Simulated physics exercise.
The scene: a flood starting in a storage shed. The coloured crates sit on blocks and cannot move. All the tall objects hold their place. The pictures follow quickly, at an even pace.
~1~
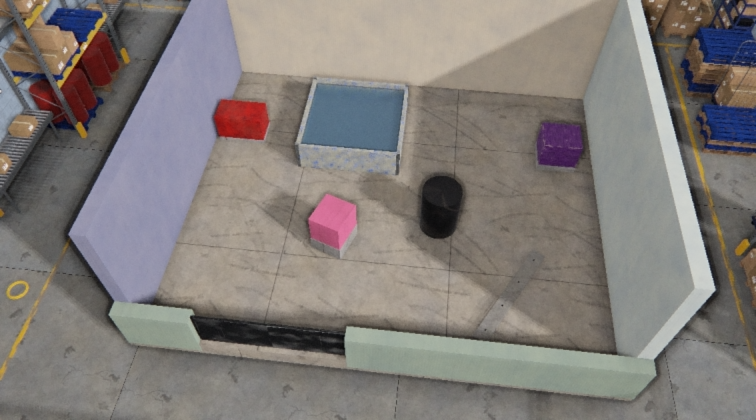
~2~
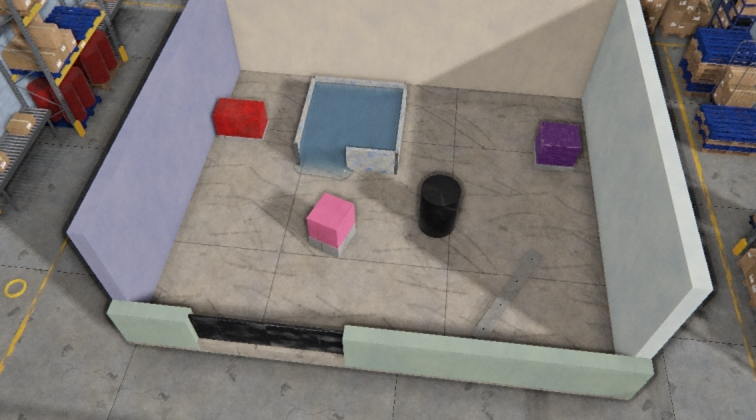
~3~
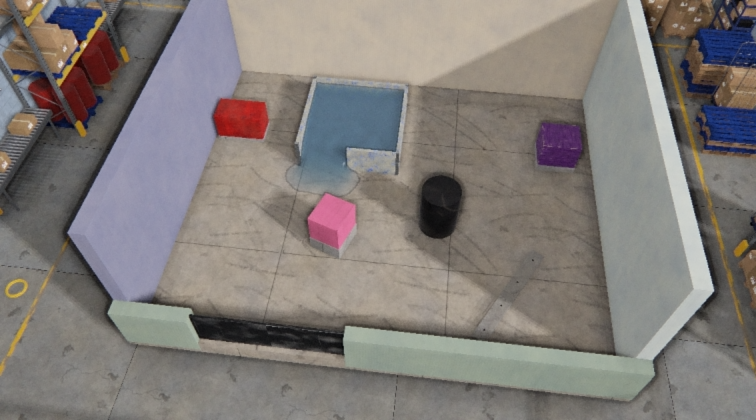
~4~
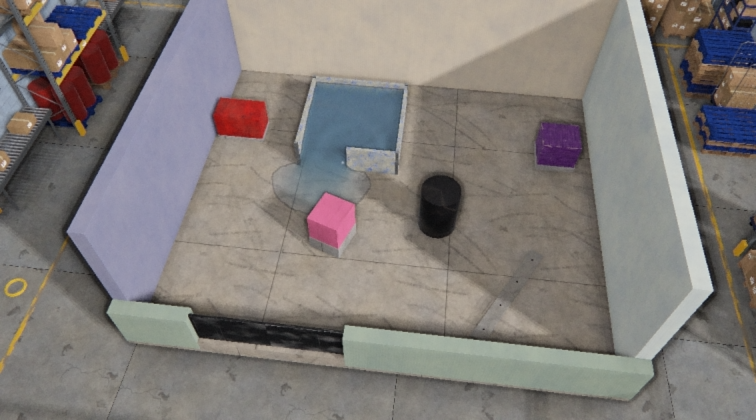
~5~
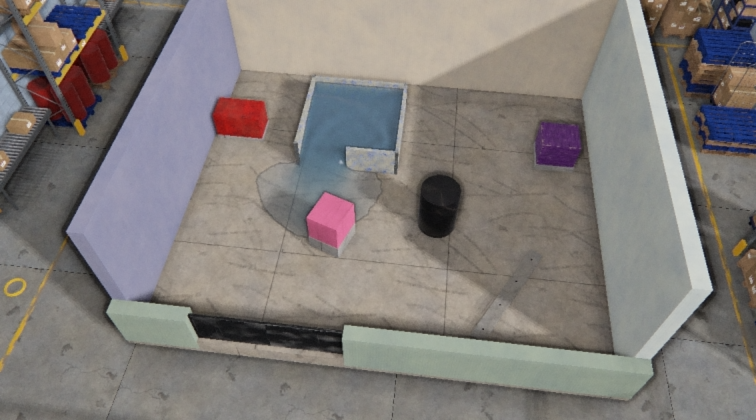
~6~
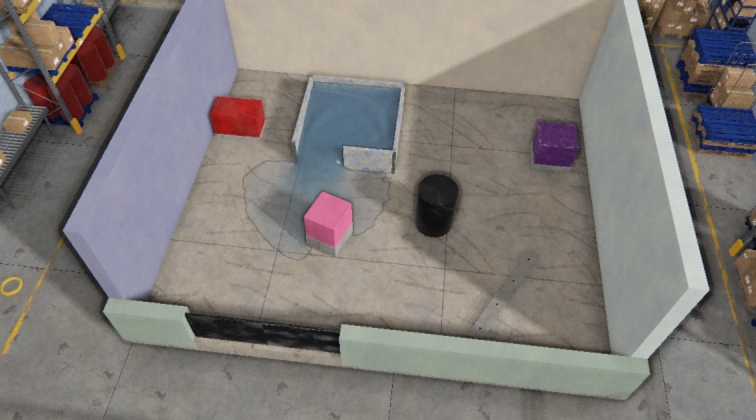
Water pours through a gap in the tank's front wall and spreads around the pink block.
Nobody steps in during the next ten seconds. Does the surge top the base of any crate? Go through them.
One by one: The purple crate keeps dry; the red crate is soaked; the pink crate keeps dry.
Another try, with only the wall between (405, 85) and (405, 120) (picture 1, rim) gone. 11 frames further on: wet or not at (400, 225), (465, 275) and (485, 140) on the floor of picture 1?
In turn: Free of water, clear, covered.
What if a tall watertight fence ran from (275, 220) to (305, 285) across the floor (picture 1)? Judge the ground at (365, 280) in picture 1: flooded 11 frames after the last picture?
Answer: Awash.
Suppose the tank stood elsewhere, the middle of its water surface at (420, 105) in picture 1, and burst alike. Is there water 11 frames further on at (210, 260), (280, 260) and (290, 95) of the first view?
As listed: Under water, covered, not flooded.
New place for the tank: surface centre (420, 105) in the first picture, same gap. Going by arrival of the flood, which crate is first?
The pink crate.
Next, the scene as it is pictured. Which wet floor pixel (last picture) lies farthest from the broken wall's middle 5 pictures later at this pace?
Roughly at (236, 332).
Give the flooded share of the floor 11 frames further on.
Close to 30 %.
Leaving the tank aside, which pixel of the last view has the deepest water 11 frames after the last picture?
Near (140, 321).
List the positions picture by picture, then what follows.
The first frame shows the open tank at (355, 117) is whole and still.
In the second frame, the front is at (349, 172), out from the gap at (323, 160).
In the third frame, water pours out at (324, 161) and has run to (339, 193).
In the fourth frame, water pours out at (324, 161) and has run to a hidden place.
In the fifth frame, the front is at a hidden place, out from the gap at (323, 160).
In the sixth frame, the front is at (289, 253), out from the gap at (321, 159).
A moment on, water covers 20 % of the floor; the purple crate not reached, the red crate not reached, the pink crate water round its plinth.
Next, water covers 30 % of the floor; the purple crate not reached, the red crate not reached, the pink crate water round its plinth.
Then, water covers 35 % of the floor; the purple crate not reached, the red crate not reached, the pink crate water round its plinth.
Later, water covers 50 % of the floor; the purple crate not reached, the red crate water round its plinth, the pink crate water round its plinth.
In the end, water covers 85 % of the floor; the purple crate stayed above the water, the red crate was topped, the pink crate stayed above the water.
